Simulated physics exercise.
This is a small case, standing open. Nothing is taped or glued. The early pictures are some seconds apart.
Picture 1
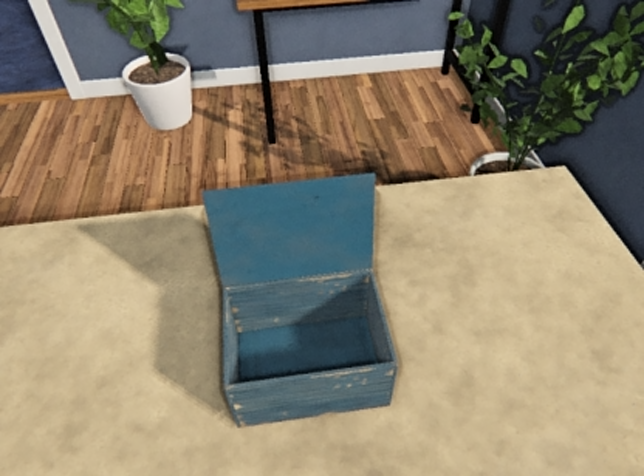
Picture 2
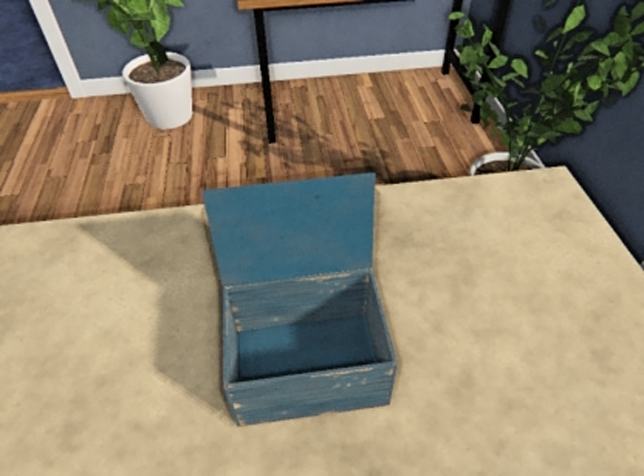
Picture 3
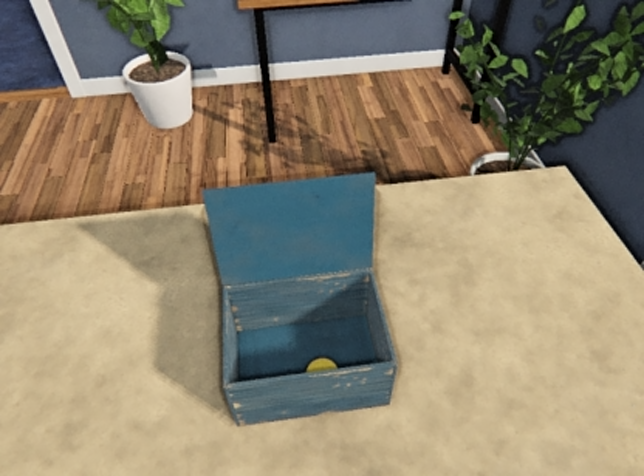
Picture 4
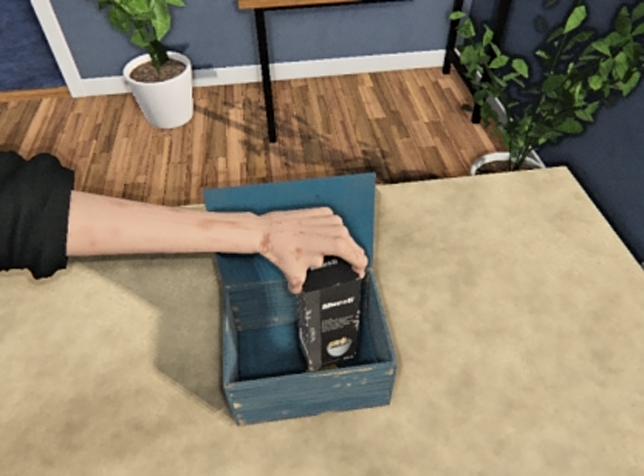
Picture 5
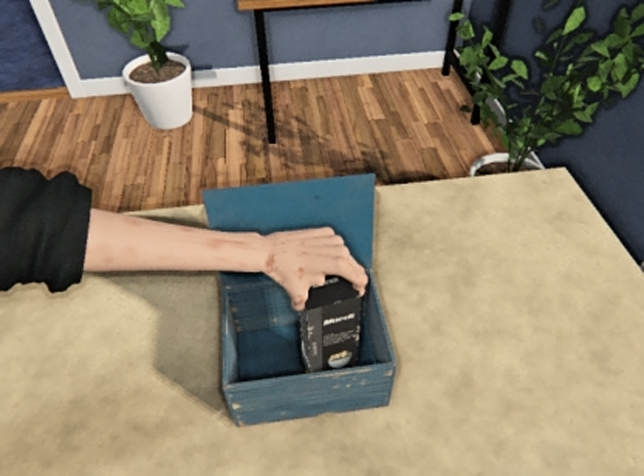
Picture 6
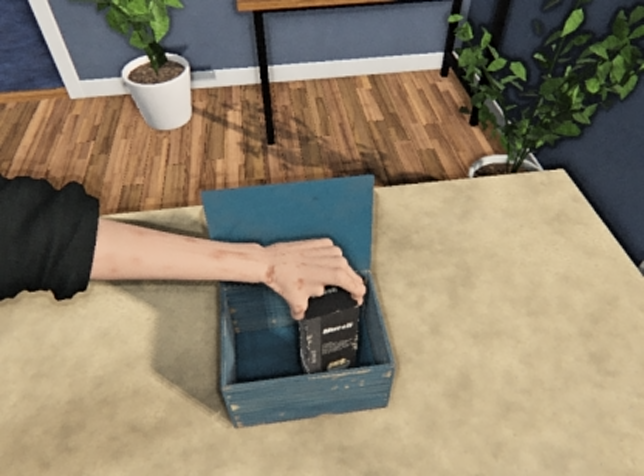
On a beige tabletop, a small yellow object appears inside an open blue case, then a hand lowers a black carton in.
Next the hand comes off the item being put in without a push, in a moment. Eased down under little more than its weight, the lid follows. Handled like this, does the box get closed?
It does not.
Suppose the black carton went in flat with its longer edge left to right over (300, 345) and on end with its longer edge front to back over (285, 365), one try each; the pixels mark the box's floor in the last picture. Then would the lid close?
On the first try the lid comes fully down; on the second it remains open.
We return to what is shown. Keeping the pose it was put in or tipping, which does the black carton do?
At the finish the black carton goes crooked.
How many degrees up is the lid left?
Some 30 degrees above the rim, more or less.
Then, 0.60 s after the last picture, black carton tipped 38° from how it was near (347, 353); yellow lemon rolled about its own width.
Then, 1.20 s after the last picture, lid starting down; black carton tipped 39° from how it was near (335, 354); yellow lemon rolled well along.
Then, 1.70 s after the last picture, lid 47° above the rim; black carton tipped 39° from how it was near (335, 354); yellow lemon rolled well along.
At rest, lid 31° above the rim; tipped over in the box, black carton; moved from the start, yellow lemon. Seen from the same camera at the end, black carton near (335, 354).
